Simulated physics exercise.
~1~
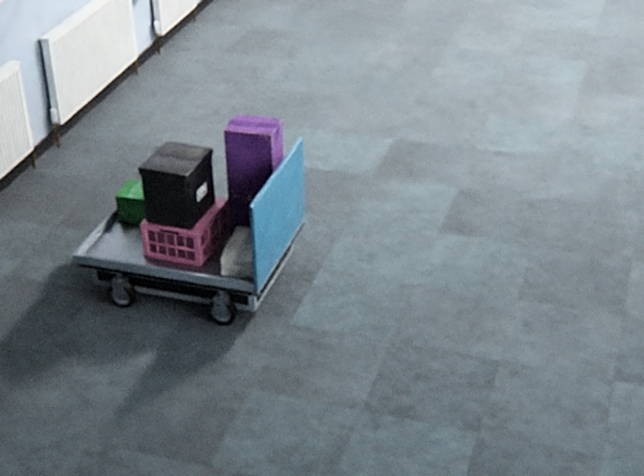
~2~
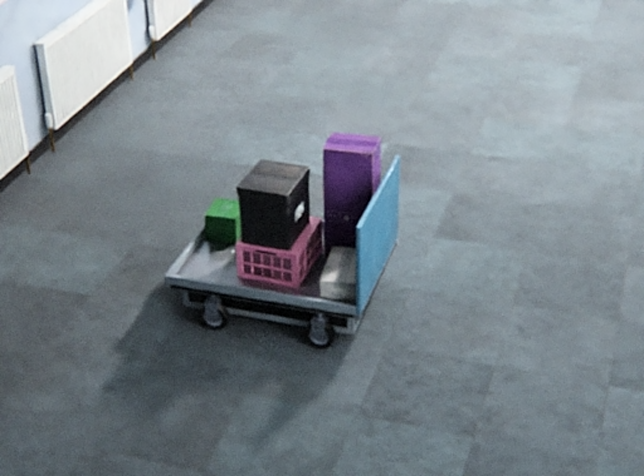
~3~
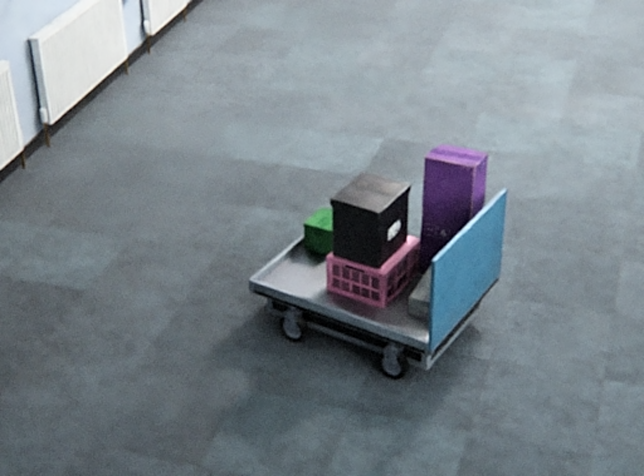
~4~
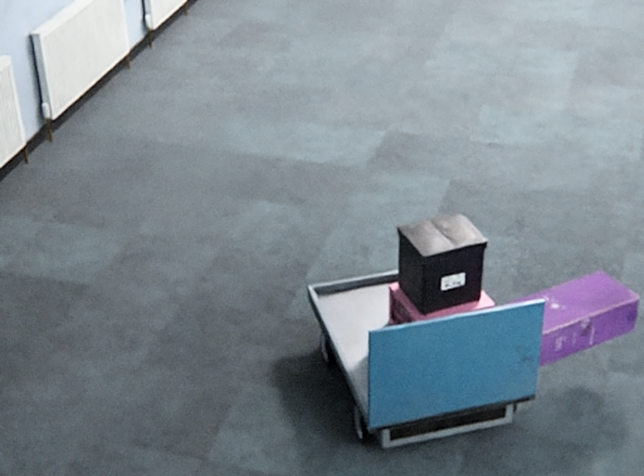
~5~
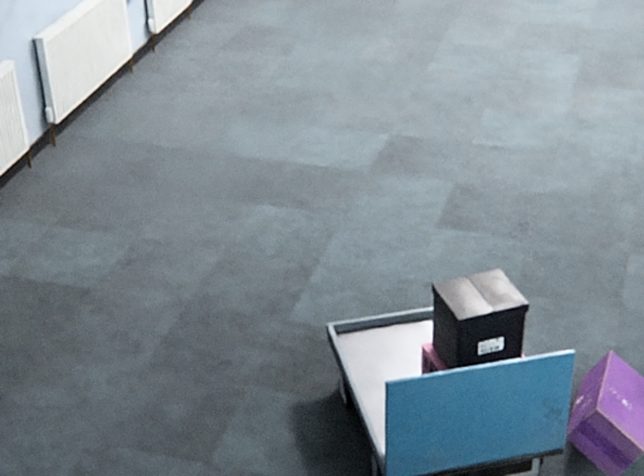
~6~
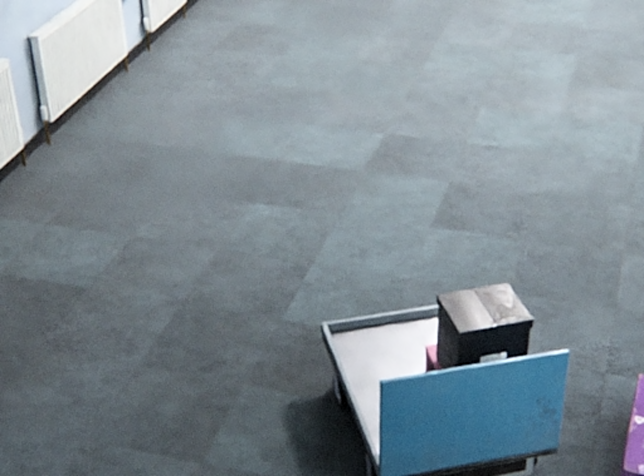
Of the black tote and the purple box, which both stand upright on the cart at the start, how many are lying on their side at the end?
One of them is, the purple box, which has fallen off the cart onto the floor. The black tote is still upright.
